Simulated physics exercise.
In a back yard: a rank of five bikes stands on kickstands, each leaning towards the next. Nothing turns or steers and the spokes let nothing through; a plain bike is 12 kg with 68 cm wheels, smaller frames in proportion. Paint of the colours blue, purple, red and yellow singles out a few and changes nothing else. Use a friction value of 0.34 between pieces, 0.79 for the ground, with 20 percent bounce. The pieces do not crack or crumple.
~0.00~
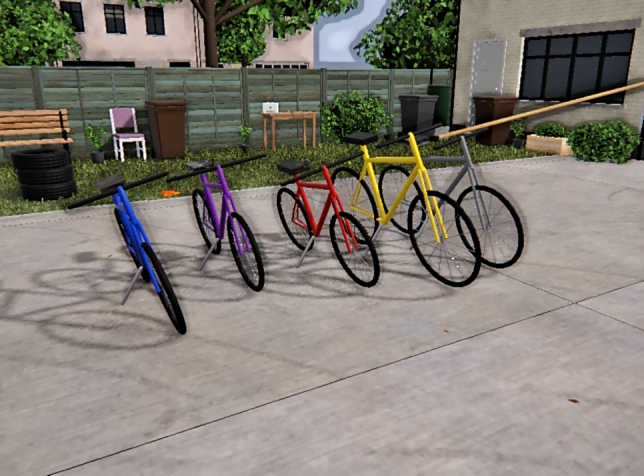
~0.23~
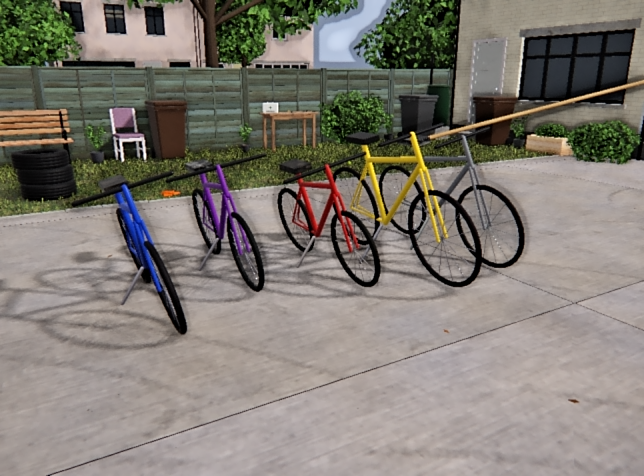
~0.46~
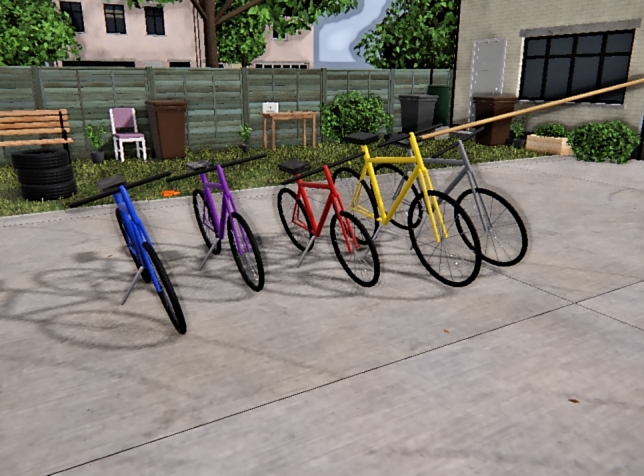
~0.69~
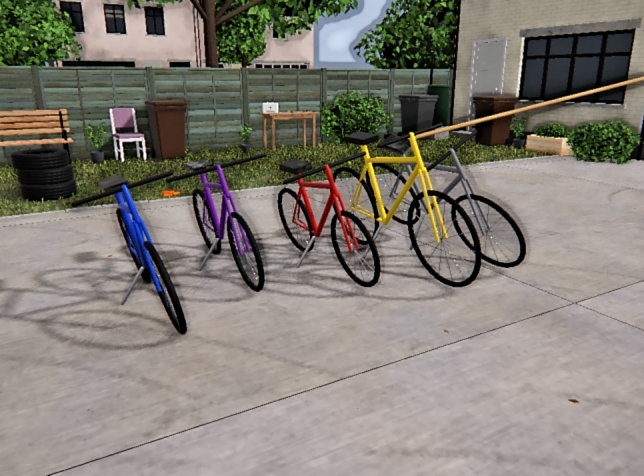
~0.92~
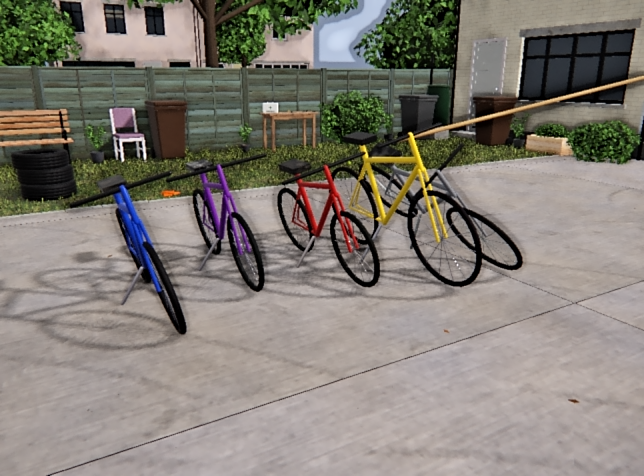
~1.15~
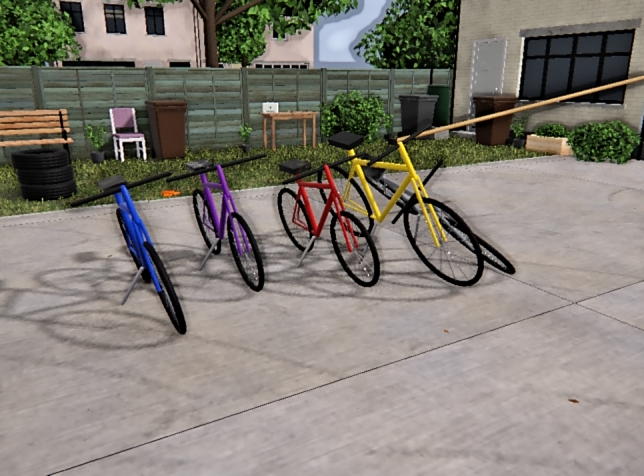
In a paved back yard edged by grass and a green fence, a still view looks slightly down on the concrete. Five bicycles stand in a row, blue, purple, red, yellow and gray from left to right, with a long wooden pole reaching in from the right. The gray bicycle leans over leftward behind the yellow one, which then tilts slightly left, while the other three stay upright.
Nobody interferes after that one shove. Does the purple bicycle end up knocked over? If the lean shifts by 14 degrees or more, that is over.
Yes.
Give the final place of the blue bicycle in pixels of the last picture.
About pixel (86, 292).
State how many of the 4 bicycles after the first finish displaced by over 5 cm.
Count: 4.
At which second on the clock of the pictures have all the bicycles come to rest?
Rest time: Around 4.0 s.
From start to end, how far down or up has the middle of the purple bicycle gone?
It finishes some 15 cm lower than at the start.
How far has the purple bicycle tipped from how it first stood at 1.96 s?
Something like 15°, more or less.
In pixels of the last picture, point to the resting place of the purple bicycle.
About (137, 251).
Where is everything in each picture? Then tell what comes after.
In the first frame (each place is the centre of the face we see best), pole end (438, 139) 11 cm from the first bicycle; purple bicycle (254, 239); yellow bicycle (358, 209); blue bicycle (164, 278); the others all in place.
In the second frame, pole end pushing; purple bicycle (254, 240).
In the third frame, pole end pushing; purple bicycle (254, 239); the others all in place.
In the fourth frame, pole end pushing; purple bicycle (254, 239); the others all in place.
In the fifth frame, pole end stopped; purple bicycle (254, 239); the others all in place.
In the sixth frame, pole end (396, 142) stopped; purple bicycle (254, 239); yellow bicycle (353, 217) tilted 11°; blue bicycle (166, 277); one has shifted.
By 1.56 s, 1 of the 4 other bicycles over; purple bicycle unmoved; yellow bicycle tilted 44°.
By 1.96 s, 2 of the 4 other bicycles over; purple bicycle tilted 14°; yellow bicycle tilted 72°.
By 2.80 s, 4 of the 4 other bicycles over; purple bicycle tilted 67°; yellow bicycle tilted 72°.
When it is over (4.0 s), 4 of the 4 other bicycles over; purple bicycle tilted 75°; blue bicycle lying flat; yellow bicycle tilted 71°. Not one is left standing. In pixels of the last frame, middles, purple bicycle near (137, 251), blue bicycle near (86, 292).
